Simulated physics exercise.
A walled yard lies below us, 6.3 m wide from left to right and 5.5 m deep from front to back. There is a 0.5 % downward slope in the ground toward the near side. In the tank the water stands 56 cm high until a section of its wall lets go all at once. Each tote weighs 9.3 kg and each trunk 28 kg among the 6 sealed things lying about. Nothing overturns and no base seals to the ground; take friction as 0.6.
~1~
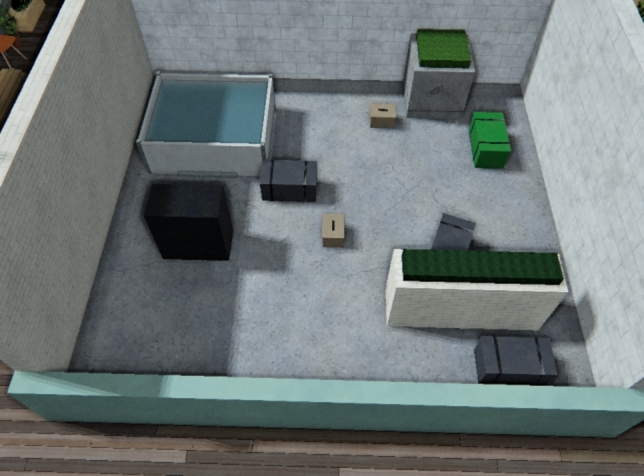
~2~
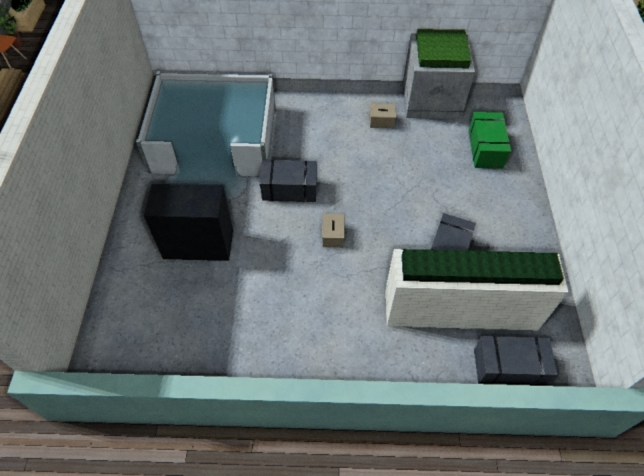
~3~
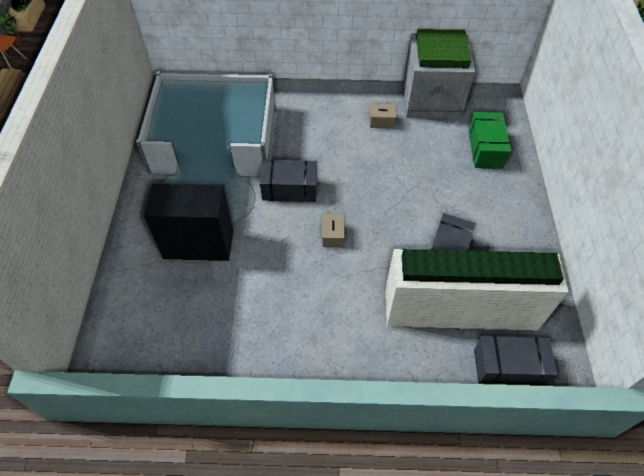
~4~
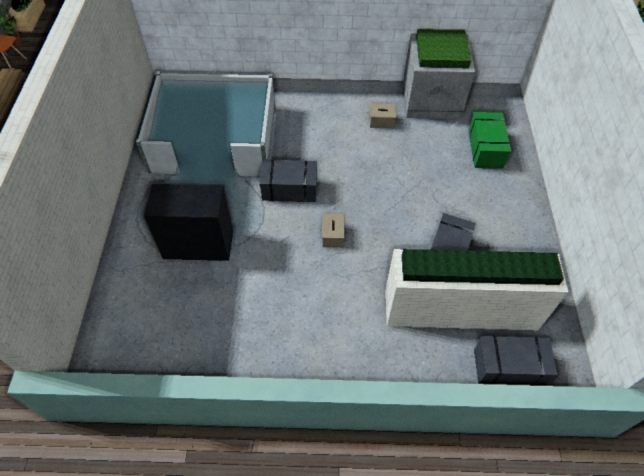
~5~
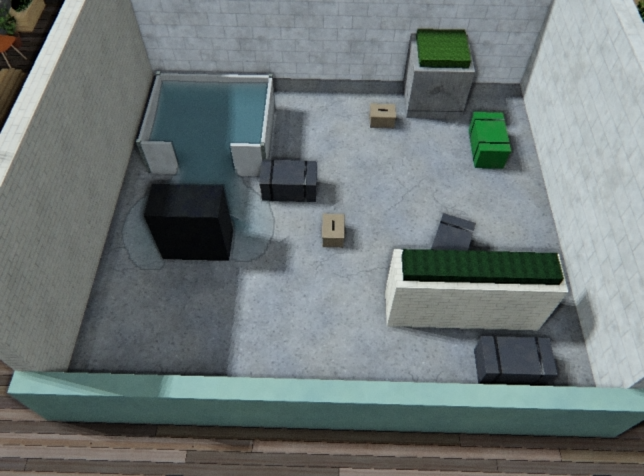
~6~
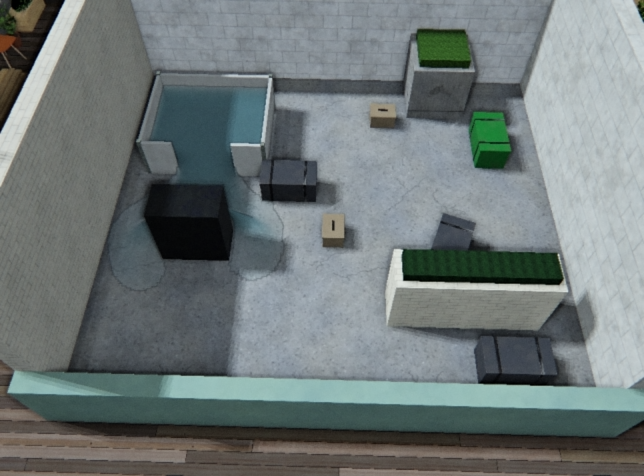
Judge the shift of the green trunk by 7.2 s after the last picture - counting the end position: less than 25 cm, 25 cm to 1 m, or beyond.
I'm guessing it fails to move much.
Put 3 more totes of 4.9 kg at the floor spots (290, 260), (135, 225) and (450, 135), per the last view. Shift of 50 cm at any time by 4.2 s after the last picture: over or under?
One by one: Beyond the mark, beyond the mark, below the mark.
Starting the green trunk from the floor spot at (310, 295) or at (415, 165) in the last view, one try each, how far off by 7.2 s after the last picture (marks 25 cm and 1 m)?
Try one: It hardly moves. Try two: It hardly moves.
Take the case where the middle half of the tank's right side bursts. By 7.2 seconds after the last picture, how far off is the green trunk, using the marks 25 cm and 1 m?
The green trunk drifts a modest way.
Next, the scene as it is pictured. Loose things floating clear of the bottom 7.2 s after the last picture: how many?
1 of them.
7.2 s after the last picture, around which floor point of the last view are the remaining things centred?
Near (432, 208).
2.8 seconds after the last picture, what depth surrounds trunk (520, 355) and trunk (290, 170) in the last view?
Around 2 cm and 3 cm.
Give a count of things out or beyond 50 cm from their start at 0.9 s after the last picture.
Count: 0.
Then, 0.9 s after the last picture the green trunk is near (492, 131), 0.0 m from its start, aground; 0 afloat.
Then, 2.8 s after the last picture the green trunk is near (492, 131), 0.0 m from its start, aground; 0 afloat.
Then, 4.8 s after the last picture the green trunk is near (492, 131), 0.0 m from its start, aground; 0 afloat.
Then, 7.2 s after the last picture the green trunk is near (492, 131), 0.0 m from its start, aground; 1 afloat.
